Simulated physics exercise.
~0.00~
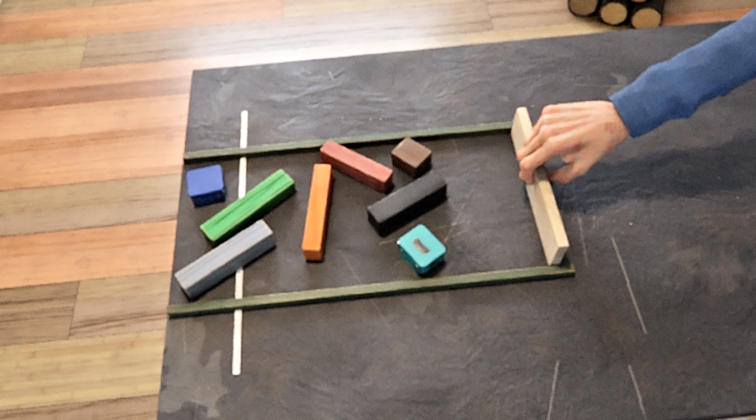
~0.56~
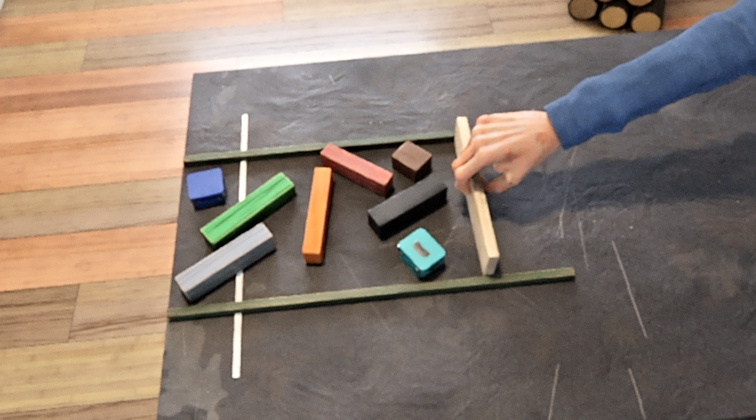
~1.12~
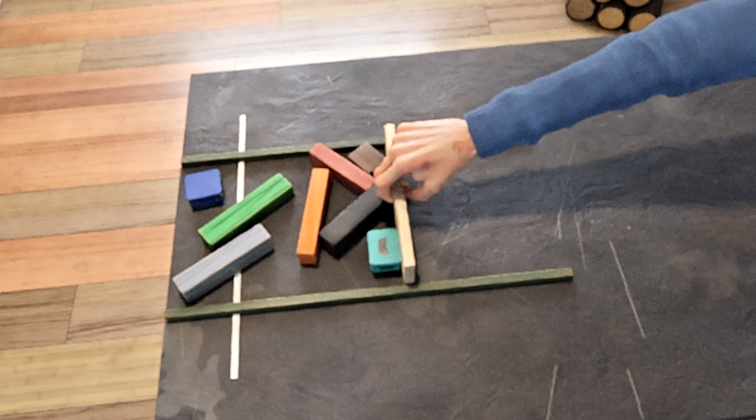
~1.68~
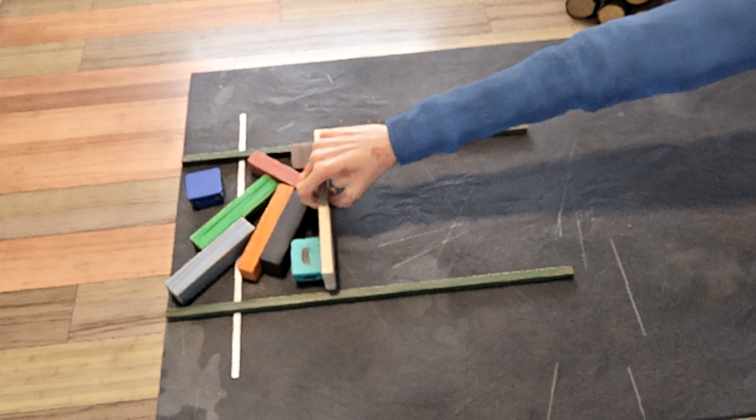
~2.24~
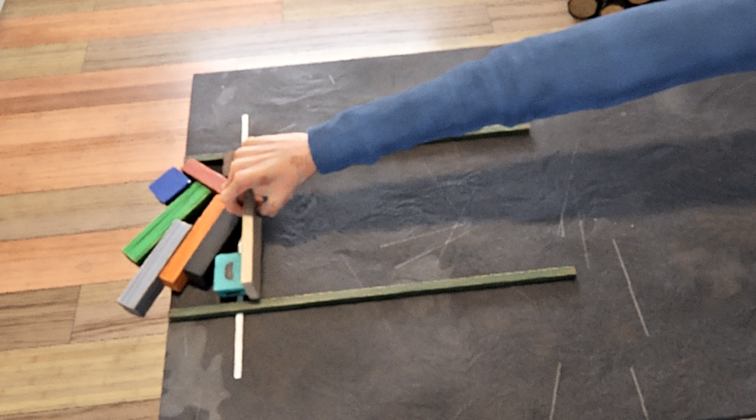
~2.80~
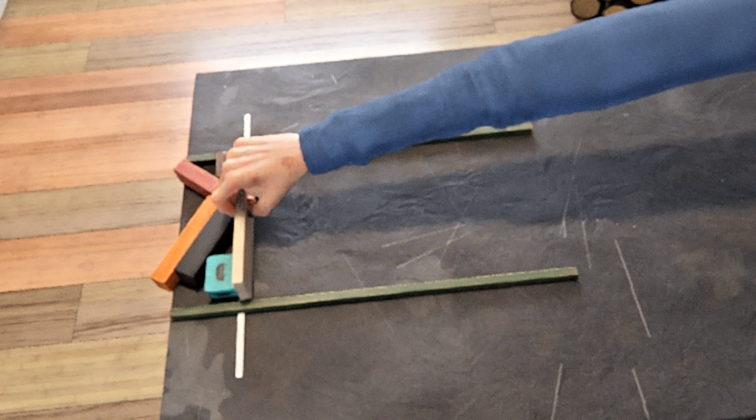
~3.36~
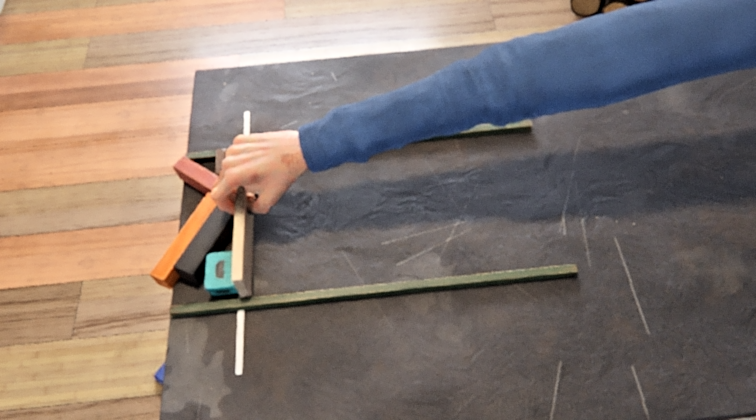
A hand in a blue sleeve grips a pale wooden board at the right end of two dark green rails on a black tabletop, seen from above, with wooden flooring to the left. Between the rails lie red, orange, black, green and grey sticks, with brown, turquoise and blue blocks. The board slides steadily left, gathering the brown, turquoise, black and red pieces, then bunching the sticks together. At the white tape line it pushes the green, grey and blue pieces over the left edge, and they drop away. The board stops, leaving the orange stick jutting over the edge.
